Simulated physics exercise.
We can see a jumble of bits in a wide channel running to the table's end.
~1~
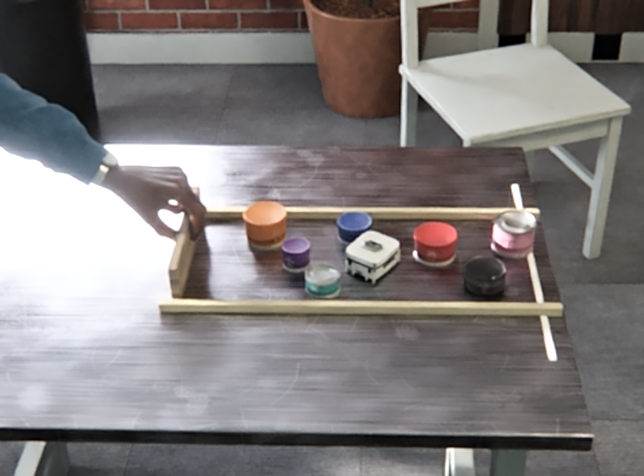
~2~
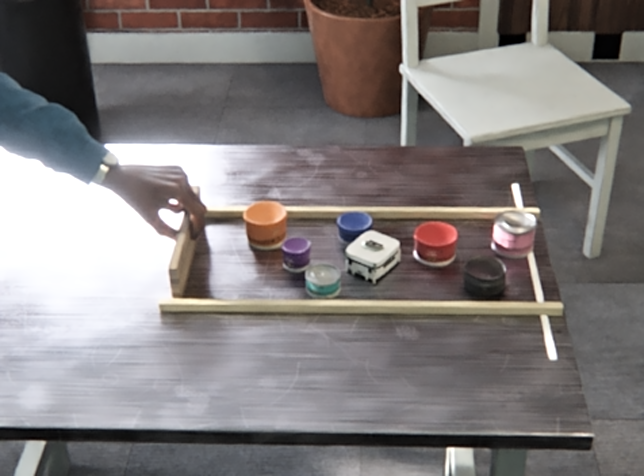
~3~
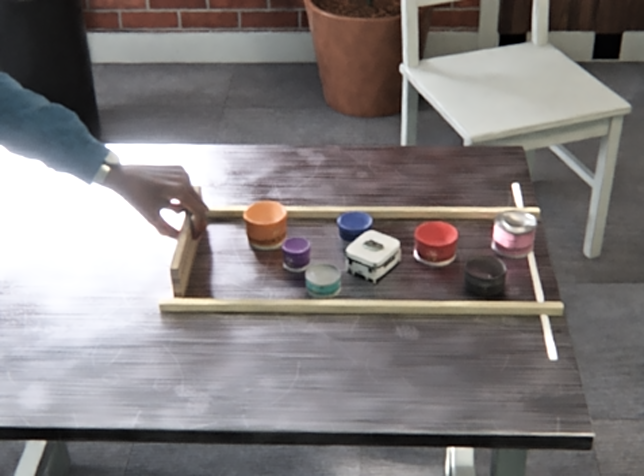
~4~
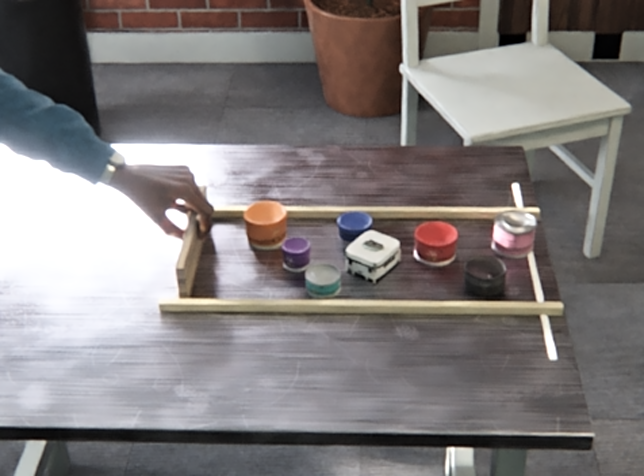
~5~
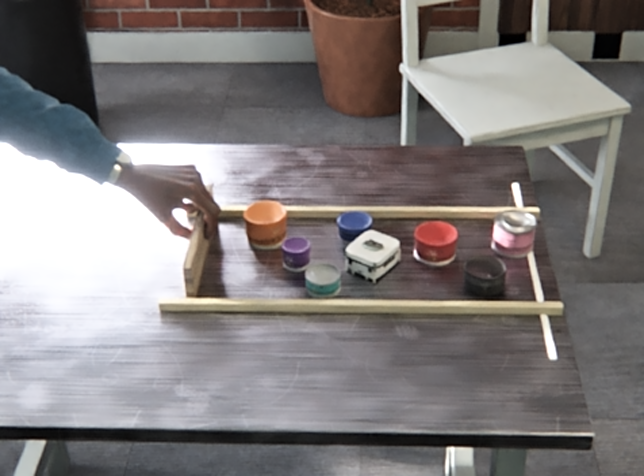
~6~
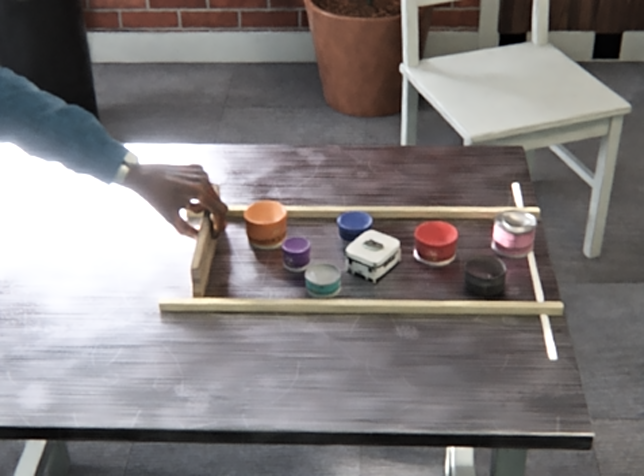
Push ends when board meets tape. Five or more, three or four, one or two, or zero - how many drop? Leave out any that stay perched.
Fallen: At least five.
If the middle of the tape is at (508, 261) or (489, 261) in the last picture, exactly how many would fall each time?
Try 1: 4; try 2: 2.
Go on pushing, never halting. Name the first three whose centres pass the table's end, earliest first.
The order goes the pink tin, the black tub, and then the blue tin.
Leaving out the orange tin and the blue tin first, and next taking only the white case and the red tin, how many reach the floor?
You'd get 3 in the first case and 3 in the second one.
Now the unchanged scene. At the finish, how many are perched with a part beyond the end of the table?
I make it 3.
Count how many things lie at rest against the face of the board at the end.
2 touch it.
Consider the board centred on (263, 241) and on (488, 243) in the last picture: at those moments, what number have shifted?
Counting first: 1, next 8.
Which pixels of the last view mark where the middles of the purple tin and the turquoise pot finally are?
Reading them off: First (546, 250); then (558, 291).
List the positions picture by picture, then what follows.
The first frame shows pink tin (514, 234); black tub (485, 276); red tin (435, 244); board (187, 242); tape (532, 262).
The second frame shows black tub (485, 275); white case (373, 257).
The third frame shows red tin (436, 243); blue tin (355, 228).
The fourth frame shows pink tin (514, 234); board (194, 241).
The fifth frame shows black tub (485, 275); turquoise pot (323, 280).
The sixth frame shows pink tin (514, 234); black tub (485, 275); red tin (436, 243); board (208, 241); tape (532, 261).
A little later, none off yet; pink tin at rest near (514, 234); black tub at rest near (485, 275); red tin at rest near (436, 243).
Next, none off yet; pink tin at rest near (514, 234); black tub at rest near (485, 275); red tin shifted a little near (451, 243).
Later still, none off yet; pink tin tilted well over near (575, 250); black tub shifted well along near (557, 287); red tin shifted well along near (536, 243).
When it is over, the number that fall off is five or more; down, blue tin, white case, red tin, black tub and pink tin.
